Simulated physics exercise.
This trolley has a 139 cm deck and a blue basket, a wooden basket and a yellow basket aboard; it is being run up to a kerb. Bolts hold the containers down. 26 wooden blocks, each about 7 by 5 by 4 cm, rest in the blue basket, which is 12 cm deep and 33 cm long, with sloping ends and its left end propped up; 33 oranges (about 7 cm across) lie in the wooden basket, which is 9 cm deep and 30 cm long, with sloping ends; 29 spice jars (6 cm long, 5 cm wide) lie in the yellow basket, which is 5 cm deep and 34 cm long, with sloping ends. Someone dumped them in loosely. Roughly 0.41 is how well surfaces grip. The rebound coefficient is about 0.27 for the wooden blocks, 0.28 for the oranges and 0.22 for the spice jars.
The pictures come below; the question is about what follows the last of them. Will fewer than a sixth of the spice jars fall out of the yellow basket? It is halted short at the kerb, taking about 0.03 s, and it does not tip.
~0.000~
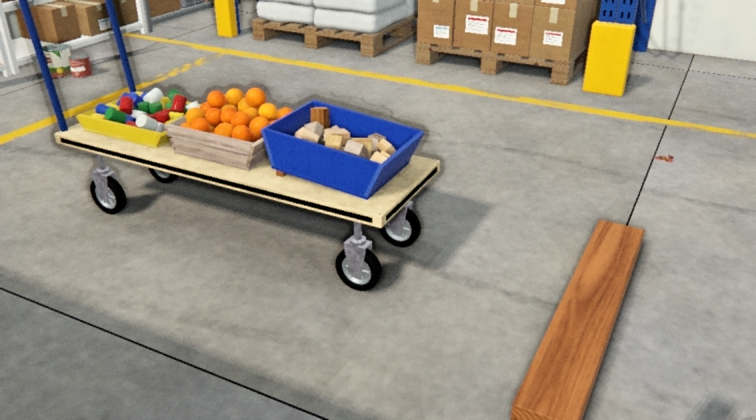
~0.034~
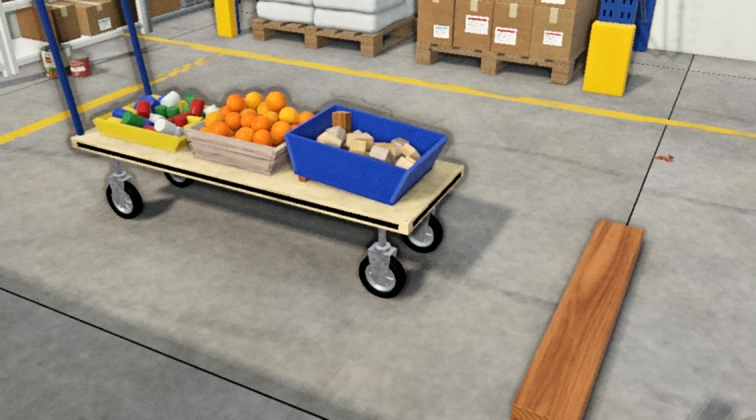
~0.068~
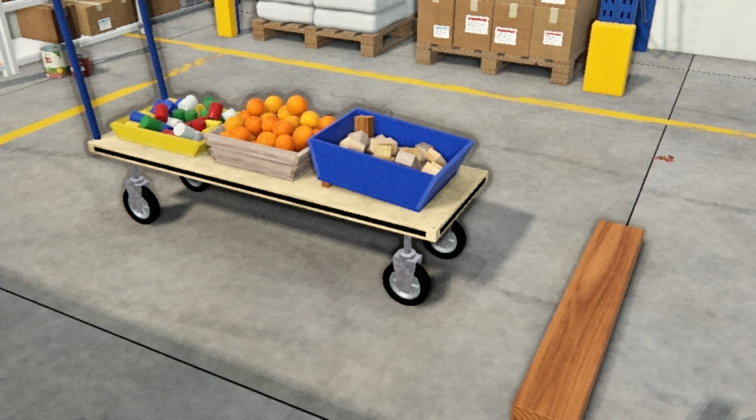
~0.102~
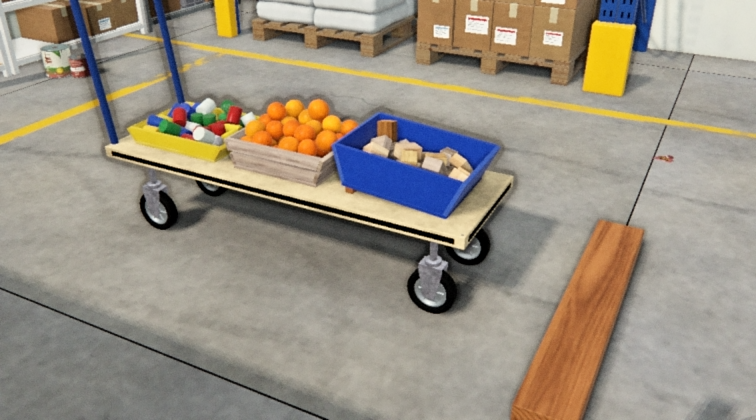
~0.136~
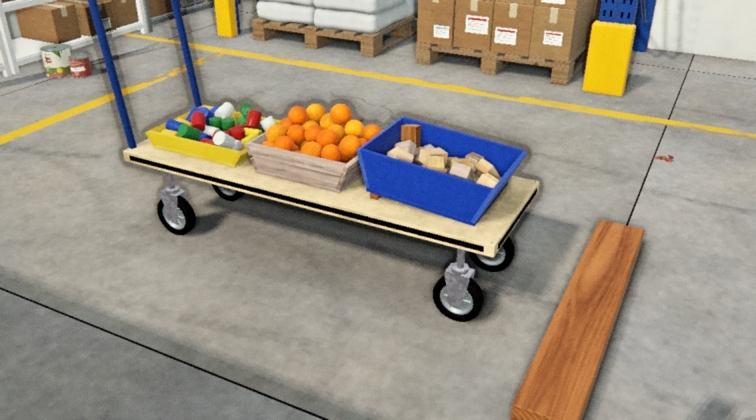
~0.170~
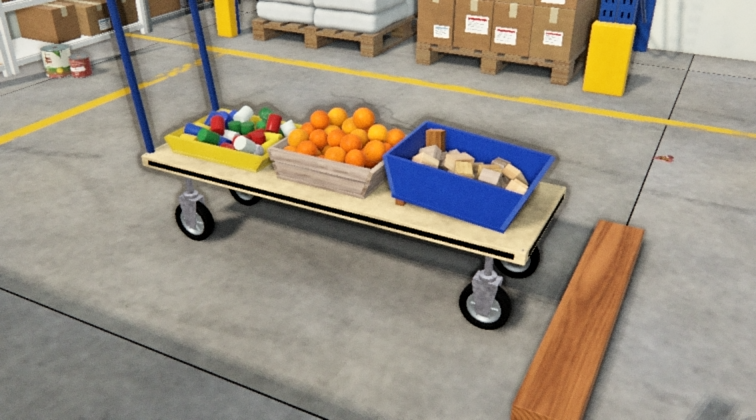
No, more than a sixth fall out.
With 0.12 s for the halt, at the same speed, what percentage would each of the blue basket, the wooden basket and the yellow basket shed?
With that change, blue basket 0 per cent, wooden basket 10 per cent, yellow basket 20 per cent.
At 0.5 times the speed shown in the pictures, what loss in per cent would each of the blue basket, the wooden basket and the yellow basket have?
Blue basket 0, wooden basket 0, yellow basket 10 per cent.
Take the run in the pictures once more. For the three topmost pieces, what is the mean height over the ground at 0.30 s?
I'd say near 58 cm.
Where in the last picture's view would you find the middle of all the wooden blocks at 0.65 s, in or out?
Near (532, 199) in pixels.
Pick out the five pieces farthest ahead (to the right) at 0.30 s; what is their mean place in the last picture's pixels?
I'd say near (564, 180).
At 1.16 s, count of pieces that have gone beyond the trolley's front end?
I'd estimate close to 2 pieces.
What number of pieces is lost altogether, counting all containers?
Roughly 25 pieces.
After 0.20 s, impact.
After 0.30 s, the blue basket has all 26, the wooden basket is down by 1 of 33 and the yellow basket is down by 4 of 29.
After 0.42 s, the blue basket is down by 2 of 26, the wooden basket is down by 6 of 33 and the yellow basket is down by 9 of 29.
After 0.65 s, the blue basket is down by 2 of 26, the wooden basket is down by 8 of 33 and the yellow basket is down by 12 of 29.
Outcome (at 1.16 s), the blue basket is down by 2 of 26, the wooden basket is down by 8 of 33 and the yellow basket is down by 13 of 29. Asked share, 13 of 29, 45 per cent.
